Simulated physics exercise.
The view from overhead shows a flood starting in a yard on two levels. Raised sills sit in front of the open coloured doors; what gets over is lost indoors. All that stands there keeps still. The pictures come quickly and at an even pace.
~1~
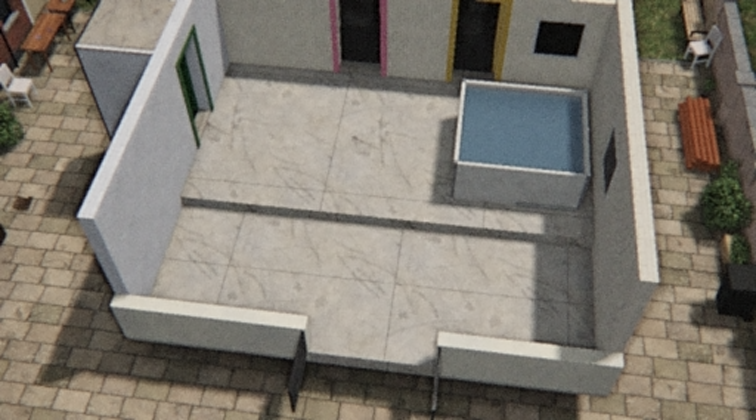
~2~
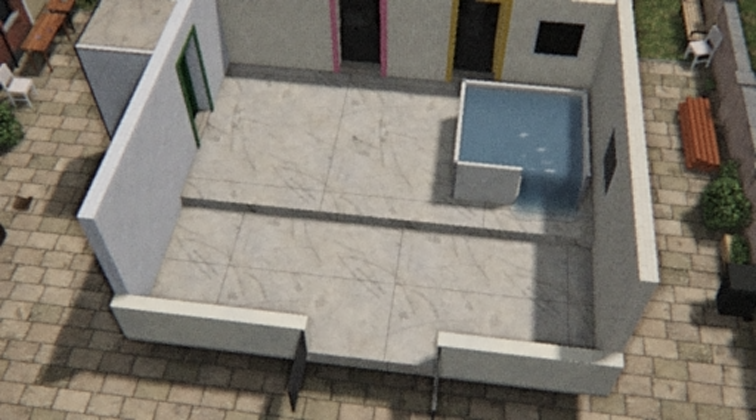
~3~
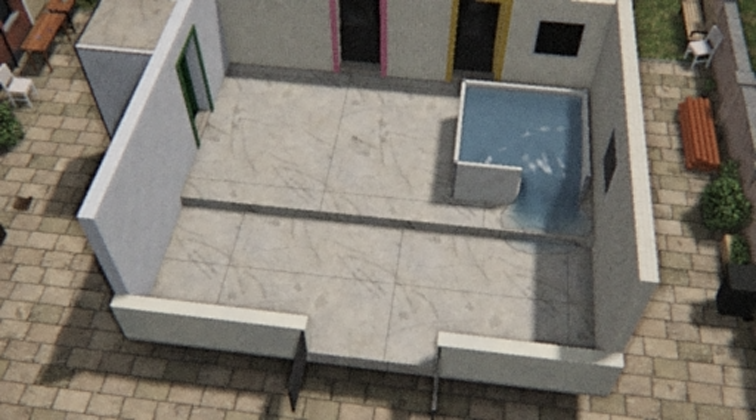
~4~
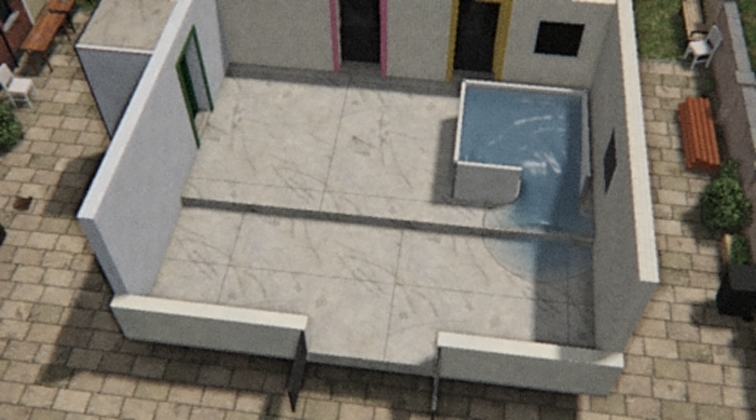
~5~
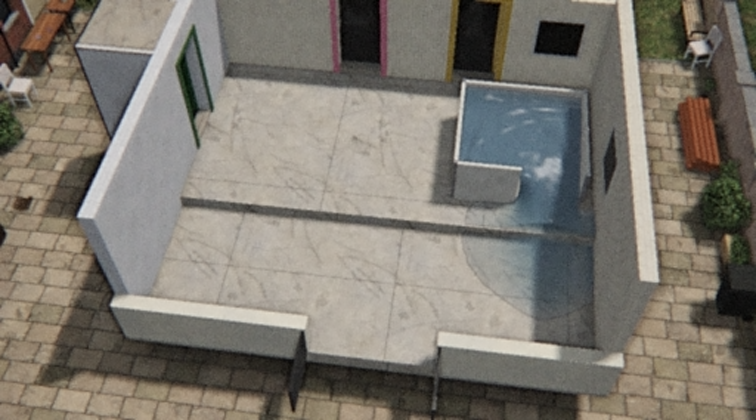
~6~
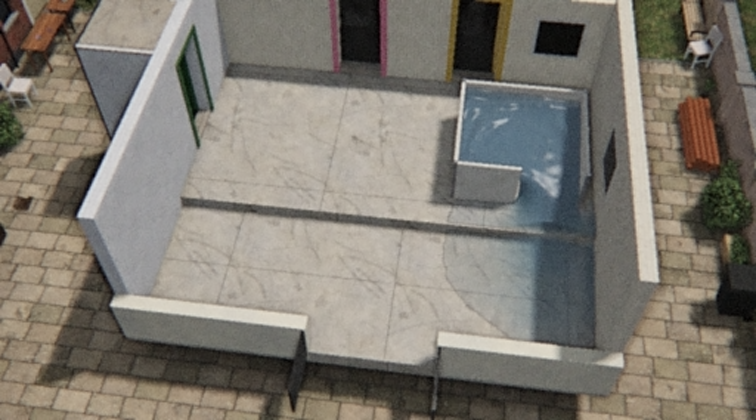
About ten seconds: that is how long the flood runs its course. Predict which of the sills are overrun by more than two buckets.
My prediction: The green door is going to stay within two buckets, the pink door is going to stay within two buckets, the yellow door is going to stay within two buckets.
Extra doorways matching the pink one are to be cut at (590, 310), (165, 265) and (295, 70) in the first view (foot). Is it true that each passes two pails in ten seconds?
Doors one to three: Beats it / beats it / does not reach it.
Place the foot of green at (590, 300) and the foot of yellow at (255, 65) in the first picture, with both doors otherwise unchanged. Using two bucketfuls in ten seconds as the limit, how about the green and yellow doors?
Green door: Comes in high; yellow door: Comes in low.
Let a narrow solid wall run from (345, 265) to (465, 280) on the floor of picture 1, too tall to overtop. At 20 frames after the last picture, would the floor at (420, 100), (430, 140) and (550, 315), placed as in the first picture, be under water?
The first is still bare, the second still bare and the third inundated.
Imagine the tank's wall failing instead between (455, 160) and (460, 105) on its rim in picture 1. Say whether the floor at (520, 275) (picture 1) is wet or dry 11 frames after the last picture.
Answer: Bone-dry.
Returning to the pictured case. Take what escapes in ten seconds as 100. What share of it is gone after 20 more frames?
Near 25 in a hundred.
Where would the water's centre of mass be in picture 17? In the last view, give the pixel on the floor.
Roughly (519, 226) in the last picture.
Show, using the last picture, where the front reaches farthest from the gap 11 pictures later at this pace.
At roughly (319, 340).
A moment on, water covers 20 % of the floor; the green door not reached, the pink door not reached, the yellow door not reached.
Next, water covers 20 % of the floor; the green door not reached, the pink door not reached, the yellow door not reached.
Then, water covers 45 % of the floor; the green door not reached, the pink door not reached, the yellow door not reached.
Later, water covers 50 % of the floor; the green door not reached, the pink door not reached, the yellow door not reached.
In the end, water covers 50 % of the floor; the green door not reached, the pink door not reached, the yellow door not reached.
